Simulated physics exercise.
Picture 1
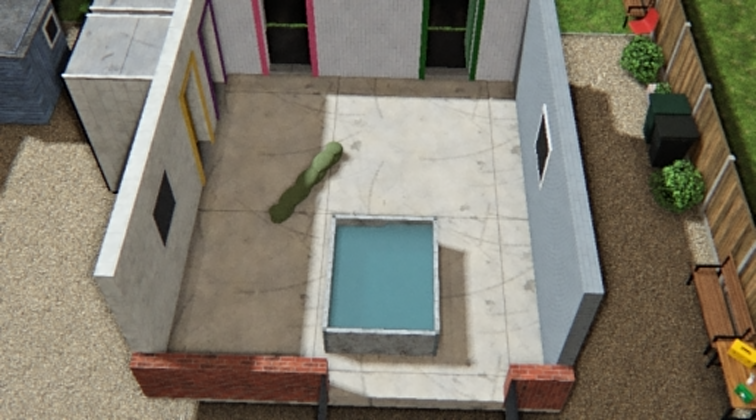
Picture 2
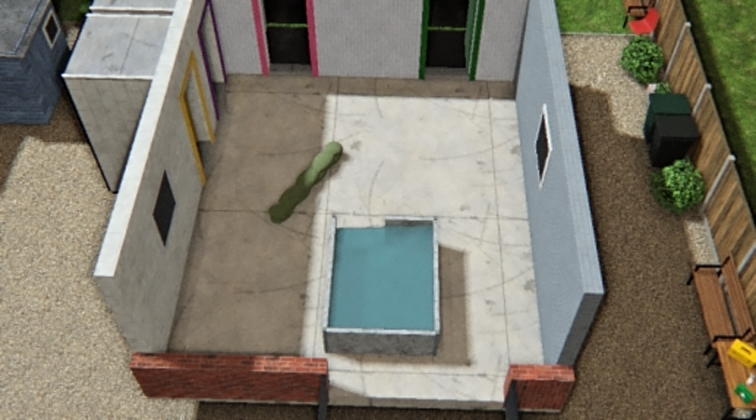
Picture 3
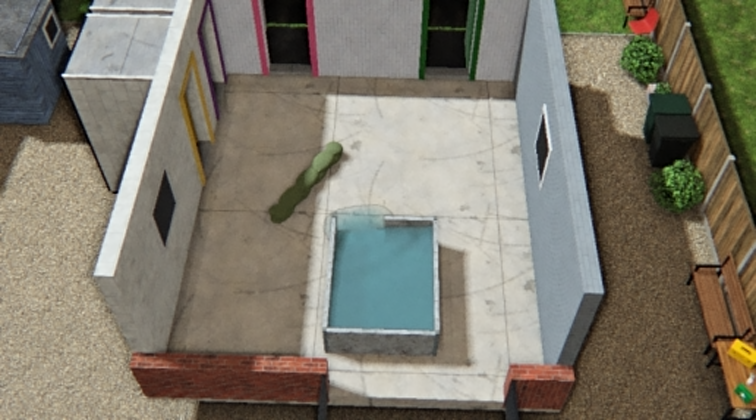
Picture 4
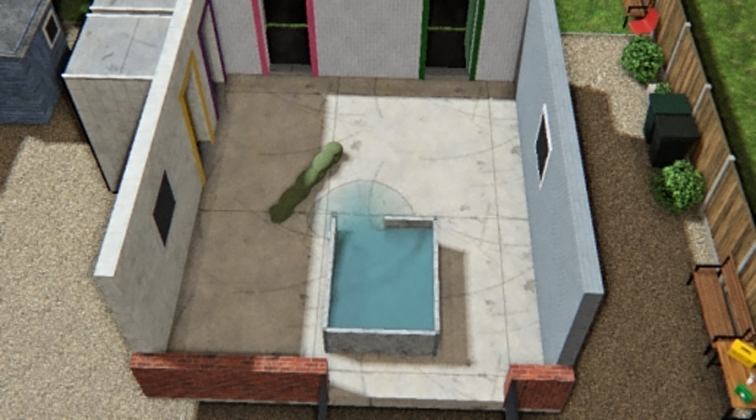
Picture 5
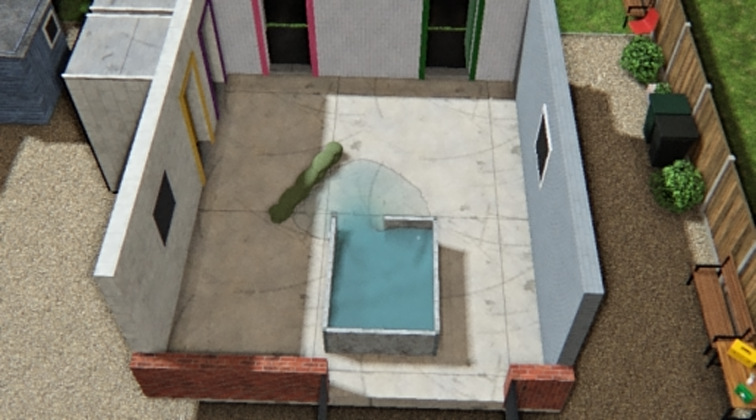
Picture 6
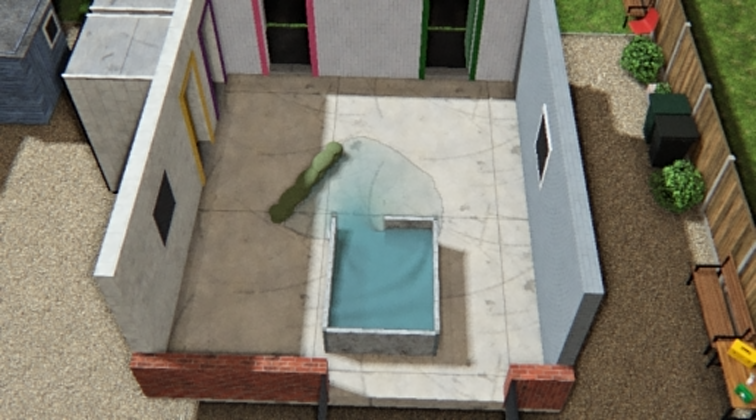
Water pours from a gap in the tank's far side and spreads across the paved court.
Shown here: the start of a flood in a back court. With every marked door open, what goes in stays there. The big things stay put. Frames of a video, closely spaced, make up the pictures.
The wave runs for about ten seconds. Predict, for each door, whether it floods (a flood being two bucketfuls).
Prediction: The purple door stays unflooded; the green door floods; the yellow door stays unflooded; the pink door stays unflooded.
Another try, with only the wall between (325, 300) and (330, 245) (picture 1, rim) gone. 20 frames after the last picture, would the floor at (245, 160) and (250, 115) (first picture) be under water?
In the order asked: The first spot is swamped and the second is swamped.
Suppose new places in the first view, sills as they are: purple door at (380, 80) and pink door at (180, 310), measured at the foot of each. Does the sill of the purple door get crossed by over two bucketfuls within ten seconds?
In that case the purple one gets flooded.
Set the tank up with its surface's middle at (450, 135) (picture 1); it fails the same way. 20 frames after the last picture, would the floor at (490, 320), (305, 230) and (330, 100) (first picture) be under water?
In the order asked: Not reached, not reached, reached by the flood.
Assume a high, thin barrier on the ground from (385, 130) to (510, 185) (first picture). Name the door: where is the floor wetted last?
The door marked yellow.
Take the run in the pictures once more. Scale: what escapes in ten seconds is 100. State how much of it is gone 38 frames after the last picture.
My estimate is roughly 40 percent.
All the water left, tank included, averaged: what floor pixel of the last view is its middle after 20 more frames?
I reckon somewhere around (393, 205).
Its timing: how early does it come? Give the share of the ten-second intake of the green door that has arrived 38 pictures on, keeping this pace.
That share would be near 90 %.
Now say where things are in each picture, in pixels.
The tank at (383, 274) is whole and still, in the first frame.
The front is at a hidden place, out from the gap on the tank's far side, in the second frame.
Water pours out on the tank's far side and has run to (376, 209), in the third frame.
Water pours out on the tank's far side and has run to (374, 185), in the fourth frame.
Water pours out on the tank's far side and has run to (355, 165), in the fifth frame.
Water pours out on the tank's far side and has run to (357, 141), in the sixth frame.
A moment on, water covers 20 % of the floor; the purple door not reached, the green door not reached, the yellow door not reached, the pink door not reached.
Next, water covers 30 % of the floor; the purple door not reached, the green door wet at the sill, nothing in, the yellow door not reached, the pink door not reached.
Then, water covers 40 % of the floor; the purple door not reached, the green door over two buckets in, the yellow door not reached, the pink door wet at the sill, nothing in.
Later, water covers 70 % of the floor; the purple door wet at the sill, nothing in, the green door far over two buckets in, the yellow door wet at the sill, nothing in, the pink door wet at the sill, nothing in.
In the end, water covers 95 % of the floor; the purple door wet at the sill, nothing in, the green door far over two buckets in, the yellow door wet at the sill, nothing in, the pink door wet at the sill, nothing in.
